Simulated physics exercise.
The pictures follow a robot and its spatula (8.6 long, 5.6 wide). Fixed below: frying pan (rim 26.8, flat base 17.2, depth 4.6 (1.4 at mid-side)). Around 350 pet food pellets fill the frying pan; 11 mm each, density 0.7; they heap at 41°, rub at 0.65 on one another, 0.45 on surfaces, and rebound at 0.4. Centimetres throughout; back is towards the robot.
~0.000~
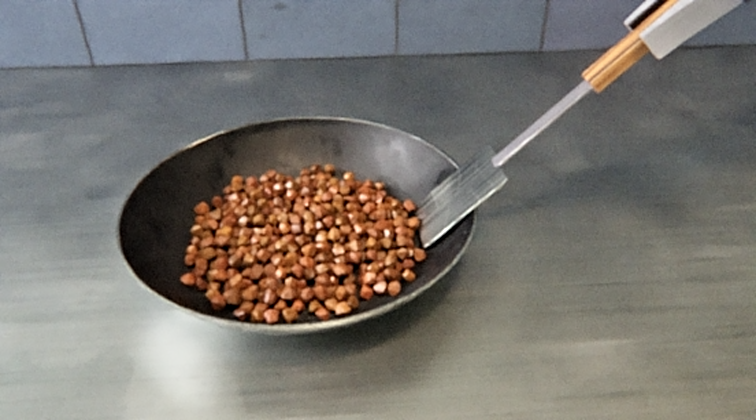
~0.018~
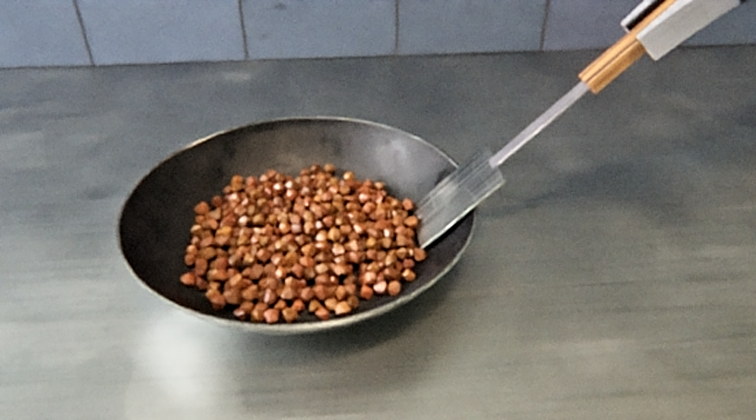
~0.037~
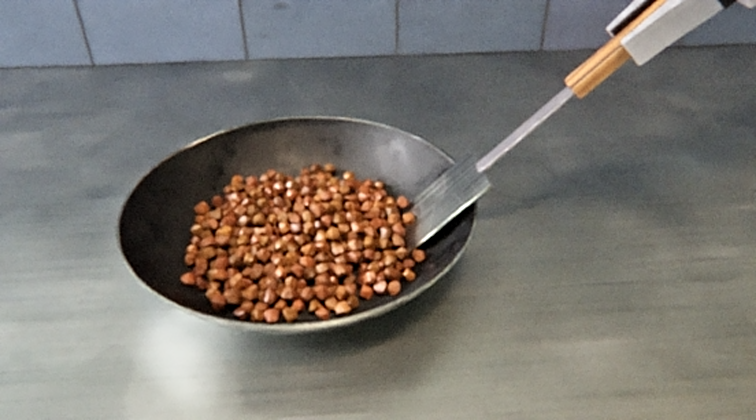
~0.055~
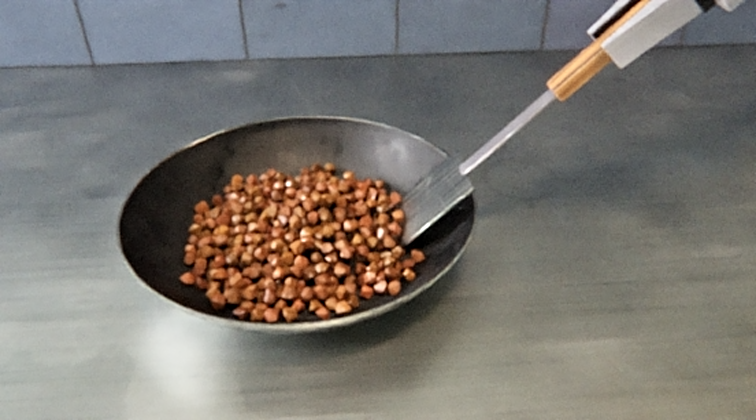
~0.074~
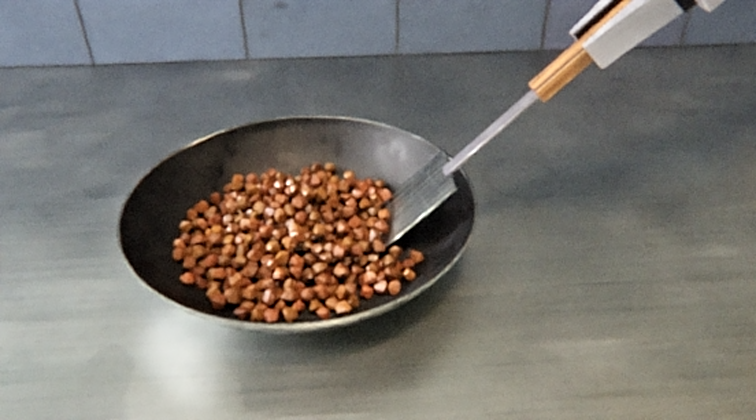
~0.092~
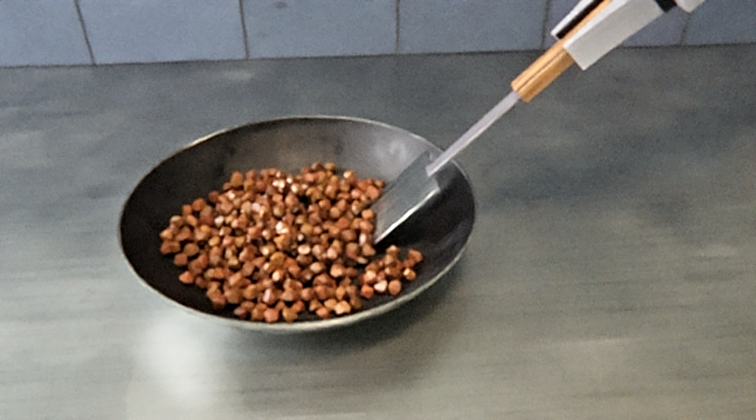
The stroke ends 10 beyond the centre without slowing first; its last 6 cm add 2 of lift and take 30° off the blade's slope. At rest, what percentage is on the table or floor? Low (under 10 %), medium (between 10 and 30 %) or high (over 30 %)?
A low share, under 10 %, ends on the table or floor.
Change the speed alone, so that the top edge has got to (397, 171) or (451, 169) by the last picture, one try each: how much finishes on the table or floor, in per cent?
About 15 and 5 per cent.
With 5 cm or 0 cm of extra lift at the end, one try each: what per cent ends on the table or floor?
About 5 and 5 per cent.
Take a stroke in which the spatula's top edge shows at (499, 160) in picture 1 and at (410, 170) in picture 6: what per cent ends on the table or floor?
Some 20 per cent.
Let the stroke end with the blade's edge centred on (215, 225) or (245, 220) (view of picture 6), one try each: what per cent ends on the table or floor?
About 5 and 0 per cent.
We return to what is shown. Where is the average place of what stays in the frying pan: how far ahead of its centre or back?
Some 4.0 cm ahead.
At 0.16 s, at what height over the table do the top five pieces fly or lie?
Some 4 cm.
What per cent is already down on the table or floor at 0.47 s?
About 5 per cent.
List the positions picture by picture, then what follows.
Spatula top edge at (499, 160), sloping 46°; upper third of the load around (308, 225), from x 190 to 420, top at y 170; 350 in the frying pan, in the first frame.
Spatula top edge at (496, 161), sloping 46°; upper third of the load around (308, 224), from x 190 to 420, top at y 170, in the second frame.
Spatula top edge at (483, 165), sloping 46°; upper third of the load around (312, 223), from x 190 to 420, top at y 170, in the third frame.
Spatula top edge at (466, 168), sloping 46°; upper third of the load around (303, 222), from x 190 to 415, top at y 170, in the fourth frame.
Spatula top edge at (450, 169), sloping 46°; upper third of the load around (293, 224), from x 180 to 415, top at y 170, in the fifth frame.
Spatula top edge at (433, 169), sloping 46°; upper third of the load around (278, 223), from x 165 to 415, top at y 170; 350 in the frying pan, in the sixth frame.
After 0.16 s, sloping 46°, highest piece 5 above the table; 350 in the frying pan.
After 0.23 s, sloping 36°, highest piece 5 above the table; 350 in the frying pan.
After 0.47 s, sloping 16°, highest piece 5 above the table; 333 in the frying pan, 15 on the table or floor, 2 on the blade or in flight.
After 1.52 s, sloping 16°, highest piece 5 above the table; 333 in the frying pan, 17 on the table or floor.
At rest, 333 in the frying pan, 17 on the table or floor. That is 5 % on the table or floor.
